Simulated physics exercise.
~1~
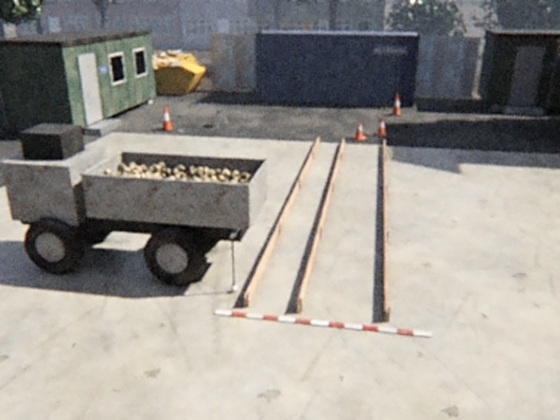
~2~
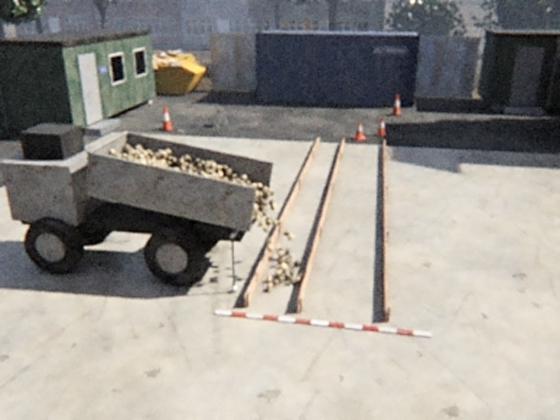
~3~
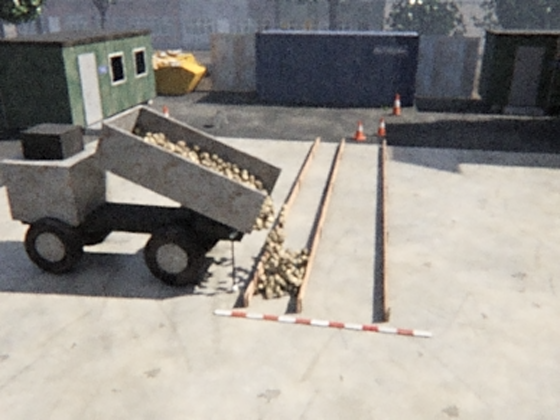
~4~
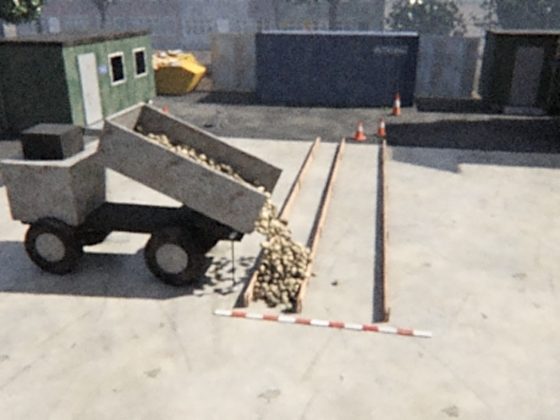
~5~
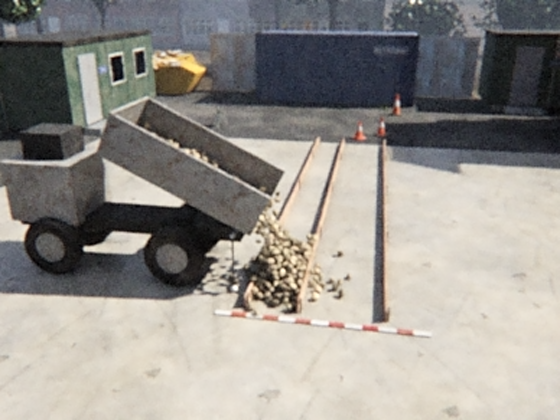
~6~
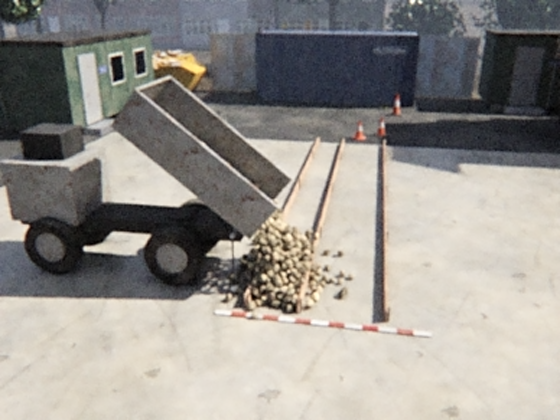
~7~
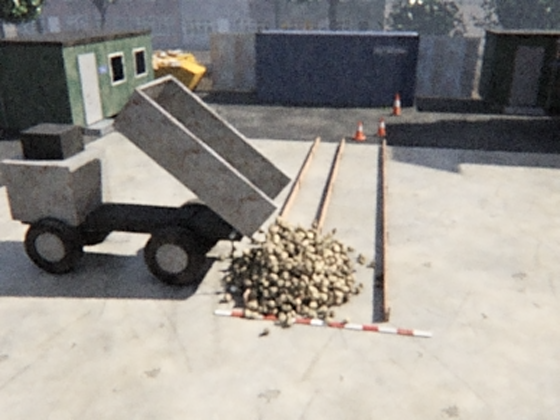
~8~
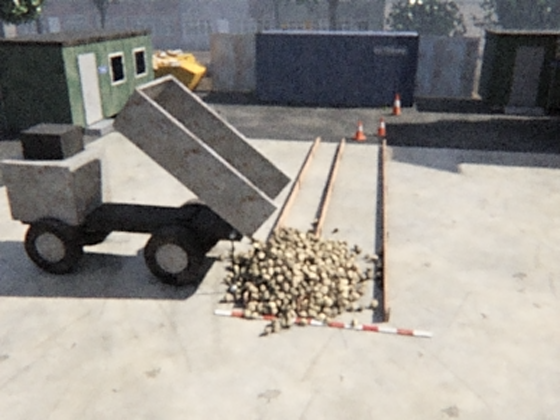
A tipper truck's steel body, loaded with pale stones, tilts up in two stages and pours them rightward onto the concrete, where they bury the near ends of two boards and settle in a broad heap reaching toward the third, leaving the raised body empty.
